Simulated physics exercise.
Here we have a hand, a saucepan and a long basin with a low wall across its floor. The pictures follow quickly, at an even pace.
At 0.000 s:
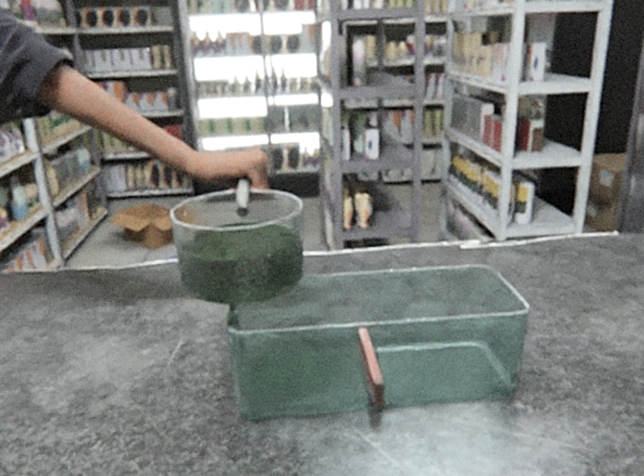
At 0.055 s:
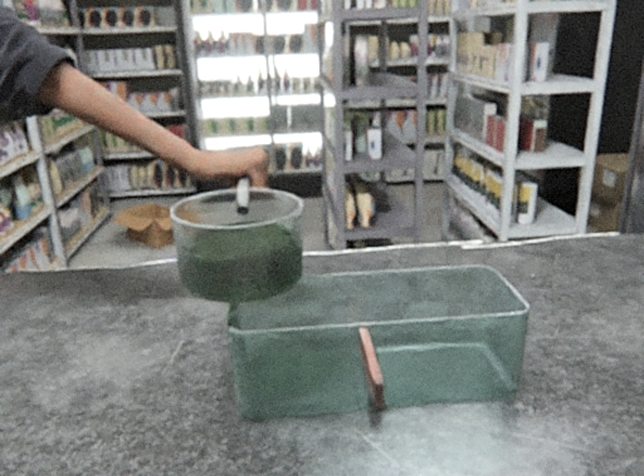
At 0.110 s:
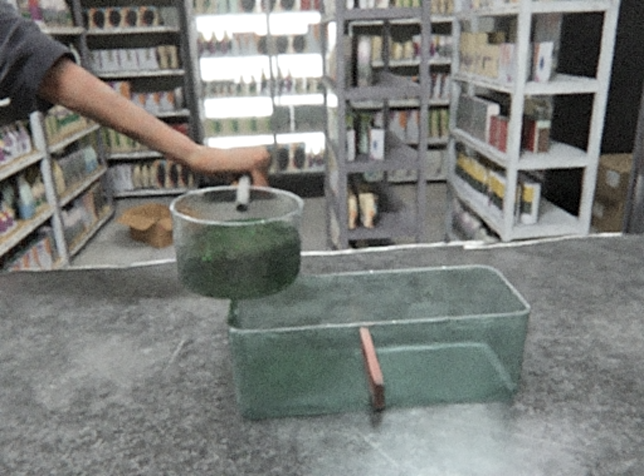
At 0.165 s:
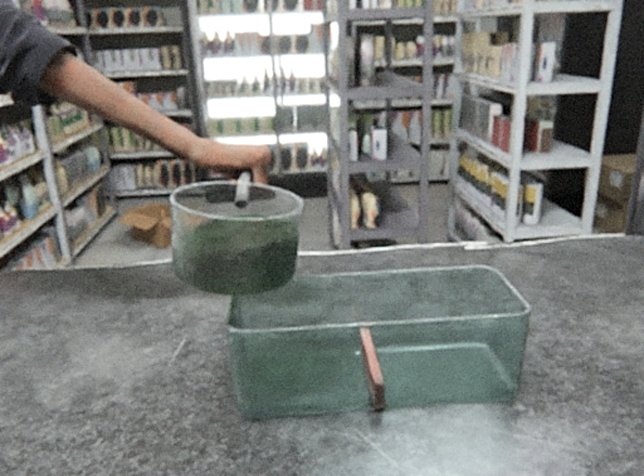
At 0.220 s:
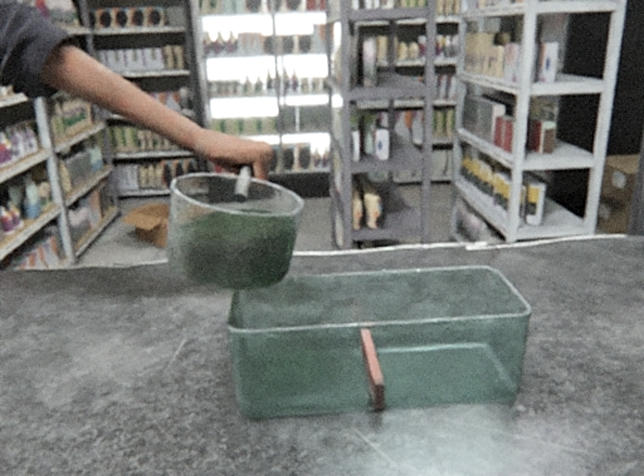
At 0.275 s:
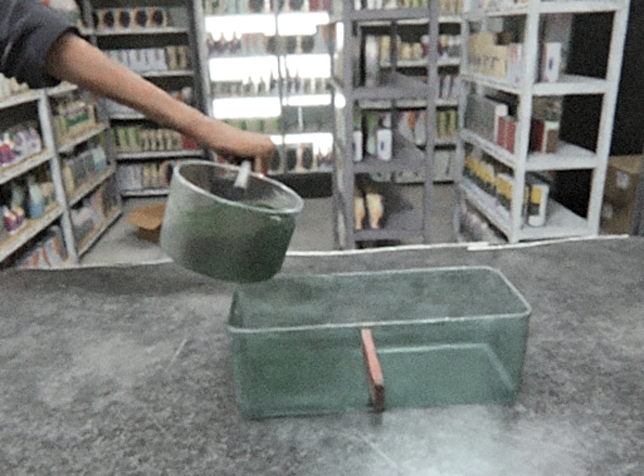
A hand holds a clear saucepan of dark green contents level above the left end of a long glass basin with a low reddish wall inside, shelves standing behind. The pan stays almost still at first, then slowly tilts down toward the right, its left side rising as the basin stays put.
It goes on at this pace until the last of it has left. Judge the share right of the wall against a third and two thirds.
The share right of the wall is over two thirds.
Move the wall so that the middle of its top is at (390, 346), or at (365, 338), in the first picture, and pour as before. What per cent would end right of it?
The first gives 65 %, the second 95 %.
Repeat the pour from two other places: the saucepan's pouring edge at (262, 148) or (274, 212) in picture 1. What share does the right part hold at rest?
The first gives 70 %, the second 60 %.
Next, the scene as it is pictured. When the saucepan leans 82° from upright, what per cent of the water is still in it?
It comes to 65 per cent or so.
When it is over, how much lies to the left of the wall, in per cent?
About 15 per cent.
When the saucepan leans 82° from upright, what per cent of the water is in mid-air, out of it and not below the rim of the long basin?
Near 30 %.
Then, 0.64 s in, the tilt is 82° and 66 per cent is still to pour, 1 is left of the wall and 0 right of it.
Then, 0.91 s in, the tilt is 113° and 9 per cent is still to pour, 5 is left of the wall and 65 right of it.
Then, 1.19 s in, the tilt is 115° and 0 per cent is still to pour, 14 is left of the wall and 83 right of it.
Then, 1.50 s in, the tilt is 115° and 0 per cent is still to pour, 15 is left of the wall and 84 right of it.
Finally, 16 per cent lies left of the wall, 83 right of it and 2 outside.
